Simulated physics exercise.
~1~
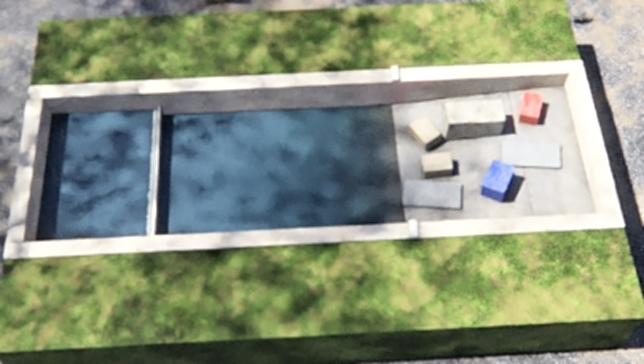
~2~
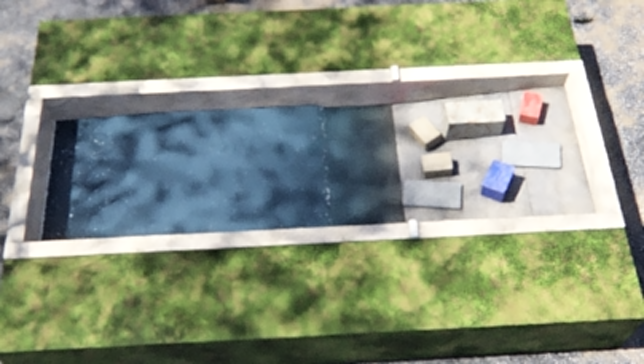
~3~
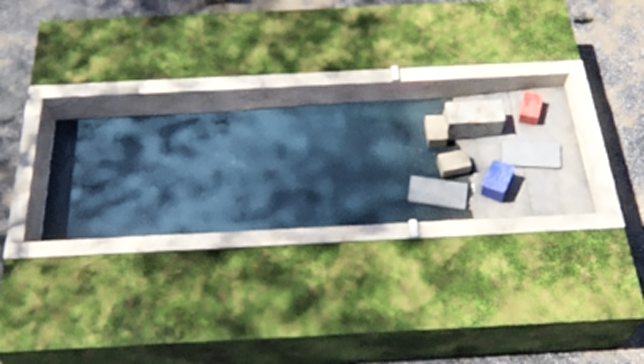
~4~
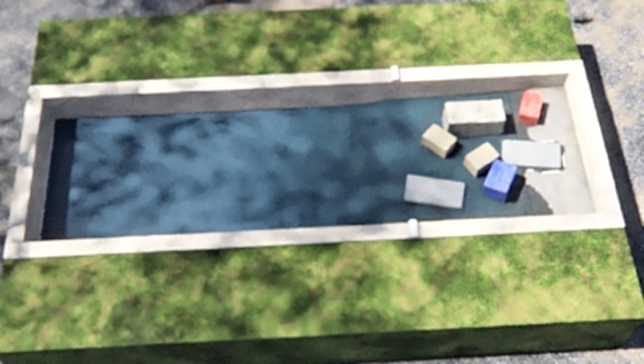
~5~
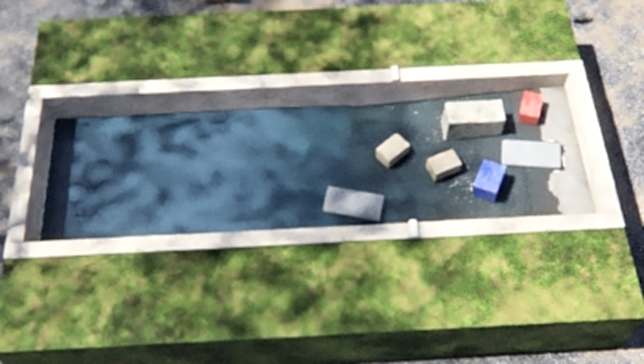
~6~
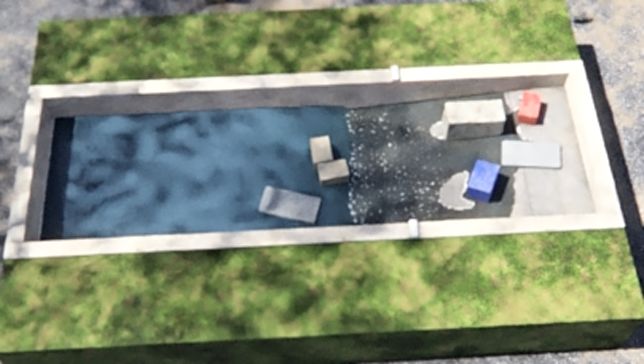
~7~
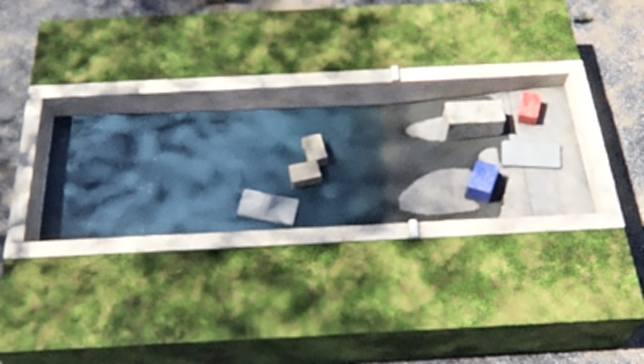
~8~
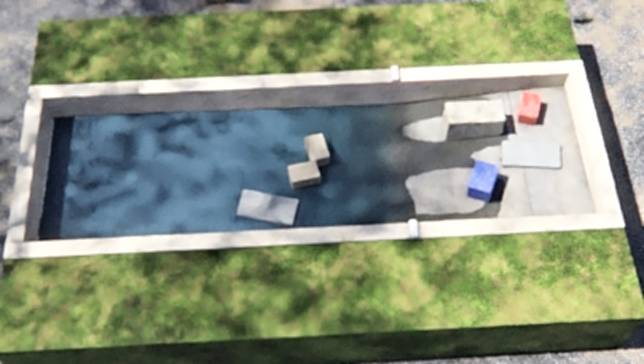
We see penned water released in a walled basin with a ramp, surging right among scattered blocks, then draining back left and carrying two beige blocks and a grey slab into the pool, while the blue one, barely shifted, and the red one remain on the ramp.
